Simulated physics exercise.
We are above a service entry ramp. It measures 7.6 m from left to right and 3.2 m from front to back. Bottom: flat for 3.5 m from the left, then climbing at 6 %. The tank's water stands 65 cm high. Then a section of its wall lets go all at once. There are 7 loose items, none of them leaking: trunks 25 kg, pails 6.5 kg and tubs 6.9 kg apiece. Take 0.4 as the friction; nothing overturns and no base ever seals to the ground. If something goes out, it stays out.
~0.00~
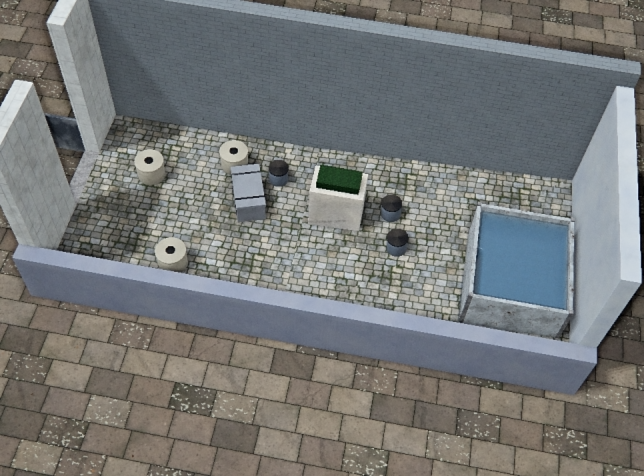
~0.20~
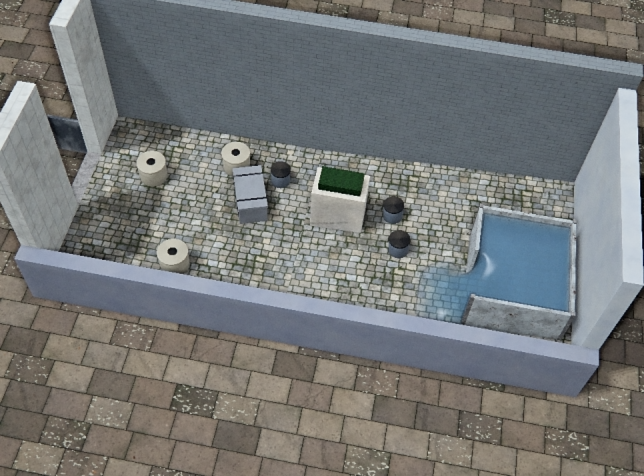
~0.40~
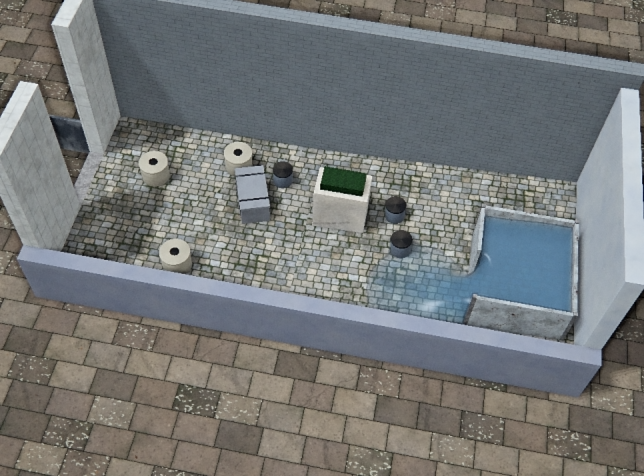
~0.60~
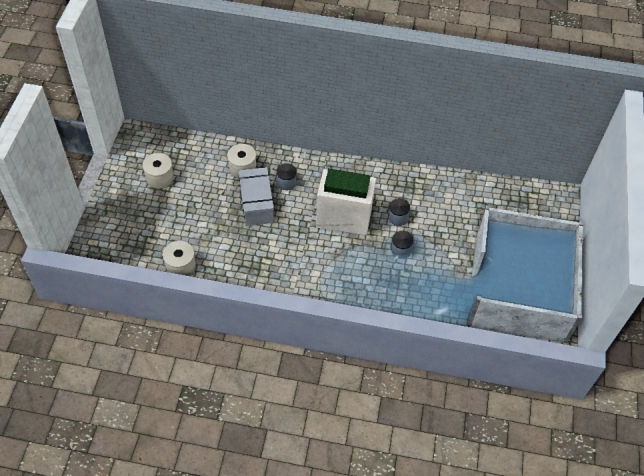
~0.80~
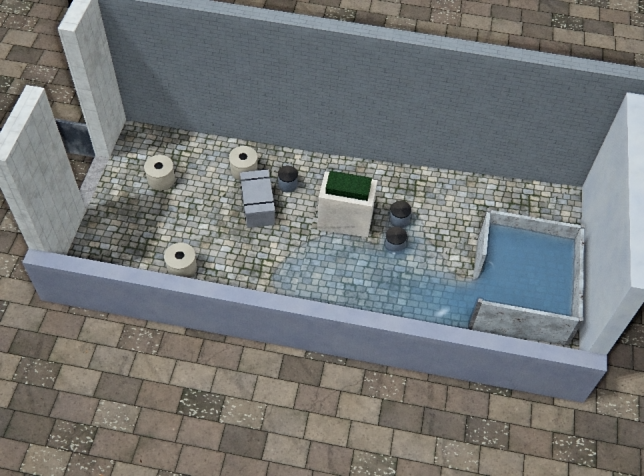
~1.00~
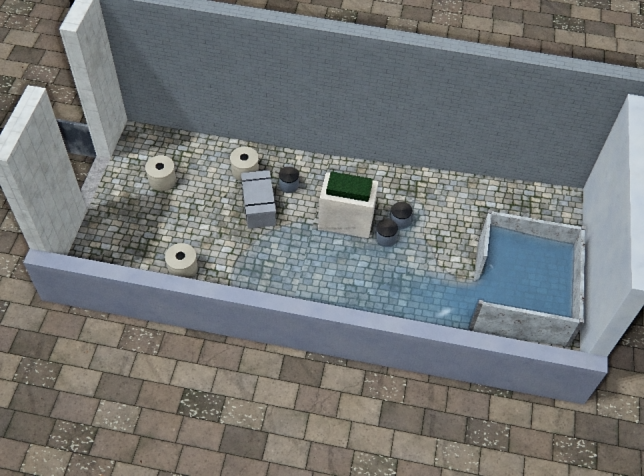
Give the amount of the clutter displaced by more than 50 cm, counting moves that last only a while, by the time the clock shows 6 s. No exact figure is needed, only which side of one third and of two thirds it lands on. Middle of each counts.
It lands between the two marks, from one to two thirds.
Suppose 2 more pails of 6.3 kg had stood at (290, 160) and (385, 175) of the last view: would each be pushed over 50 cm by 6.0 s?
Result, in sequence: Not exceeded; not exceeded.
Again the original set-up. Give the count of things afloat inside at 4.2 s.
Count: 1.
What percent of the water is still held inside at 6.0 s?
About 72 in a hundred parts of the water.
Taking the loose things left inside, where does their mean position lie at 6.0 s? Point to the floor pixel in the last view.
Somewhere near (287, 184).
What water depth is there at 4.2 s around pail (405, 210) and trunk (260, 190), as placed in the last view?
Depth approx. 2 cm / 4 cm.
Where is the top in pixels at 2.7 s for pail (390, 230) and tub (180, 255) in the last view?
Near (388, 188) and (97, 197).
After 1.4 s 1 of 7 are over 50 cm from their spots; 0 afloat.
After 2.7 s 3 of 7 are over 50 cm from their spots; 1 afloat.
After 4.2 s 3 of 7 are over 50 cm from their spots; 1 afloat.
After 6.0 s 4 of 7 are over 50 cm from their spots, and 4 have been at some point; 2 afloat.
